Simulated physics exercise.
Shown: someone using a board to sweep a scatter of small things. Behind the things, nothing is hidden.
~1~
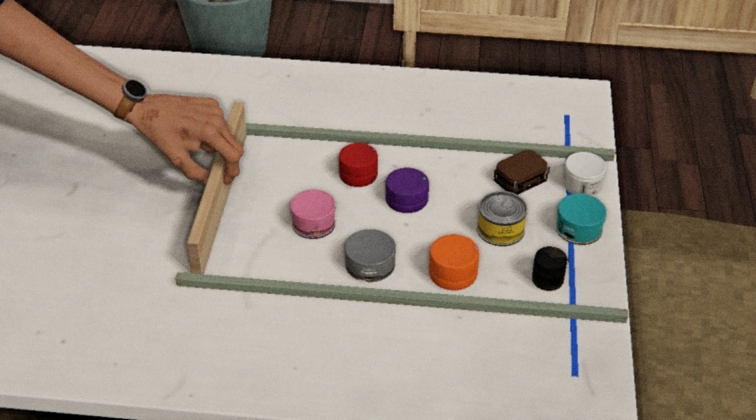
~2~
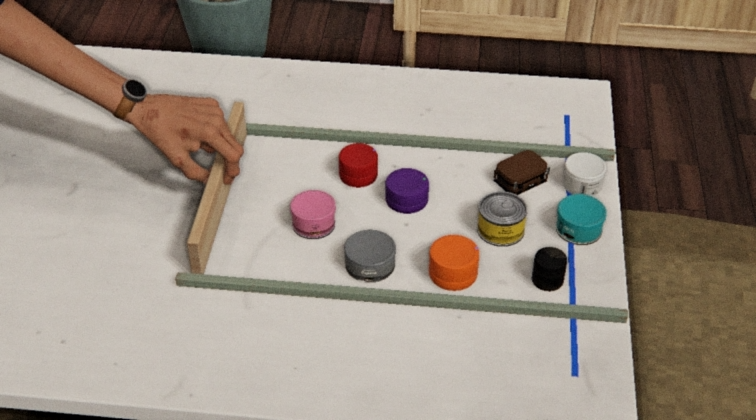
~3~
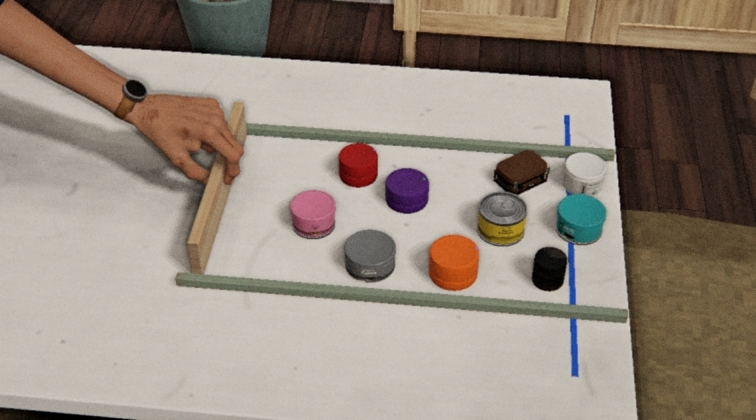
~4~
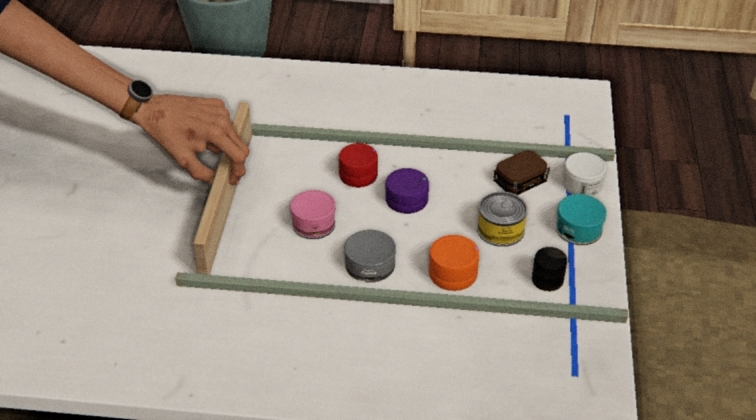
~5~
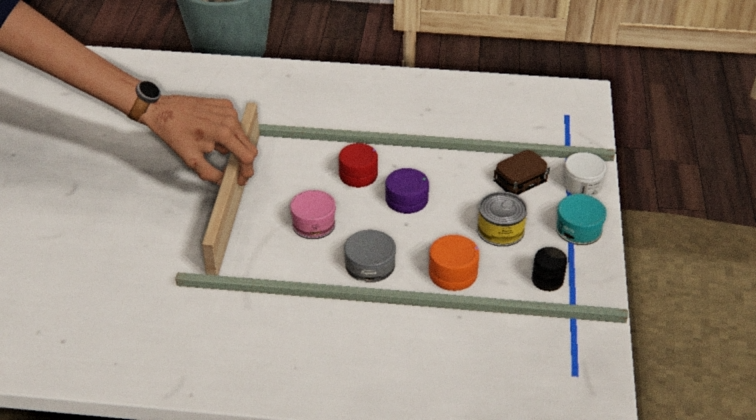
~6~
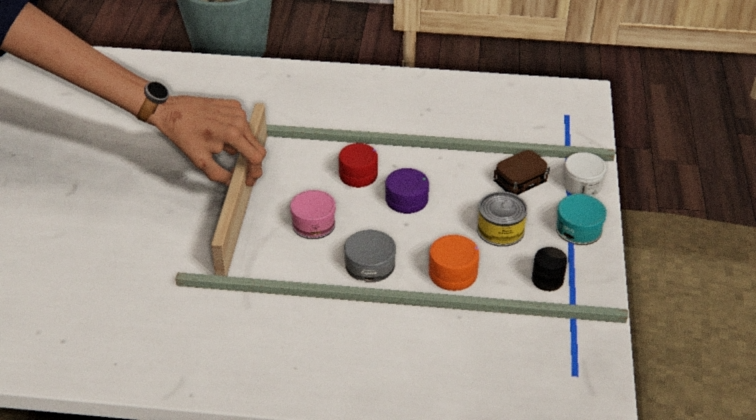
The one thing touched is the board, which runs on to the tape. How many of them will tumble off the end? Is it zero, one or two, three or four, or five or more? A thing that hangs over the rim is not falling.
It will be five or more.
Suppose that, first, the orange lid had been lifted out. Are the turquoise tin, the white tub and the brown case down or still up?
In that case the turquoise tin goes off the edge, the white tub goes off the edge, the brown case goes off the edge.
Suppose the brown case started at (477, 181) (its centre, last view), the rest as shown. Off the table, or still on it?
From that start, the object then does not stay.
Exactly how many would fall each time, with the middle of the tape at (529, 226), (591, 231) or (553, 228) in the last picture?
Down on the floor: 3, 6 and 4.
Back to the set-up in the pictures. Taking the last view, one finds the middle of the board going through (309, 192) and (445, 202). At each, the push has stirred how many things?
1 and 7.
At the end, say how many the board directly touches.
4 in contact.
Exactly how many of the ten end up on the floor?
In all, 6 of them.
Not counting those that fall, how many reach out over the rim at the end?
The figure is 0.
Early on, none off yet; white tub at rest near (584, 175); turquoise tin at rest near (581, 220); black lid at rest near (549, 269).
Finally, the number that fall off is five or more; lost, orange lid, yellow tin, brown case, black lid, turquoise tin and white tub.
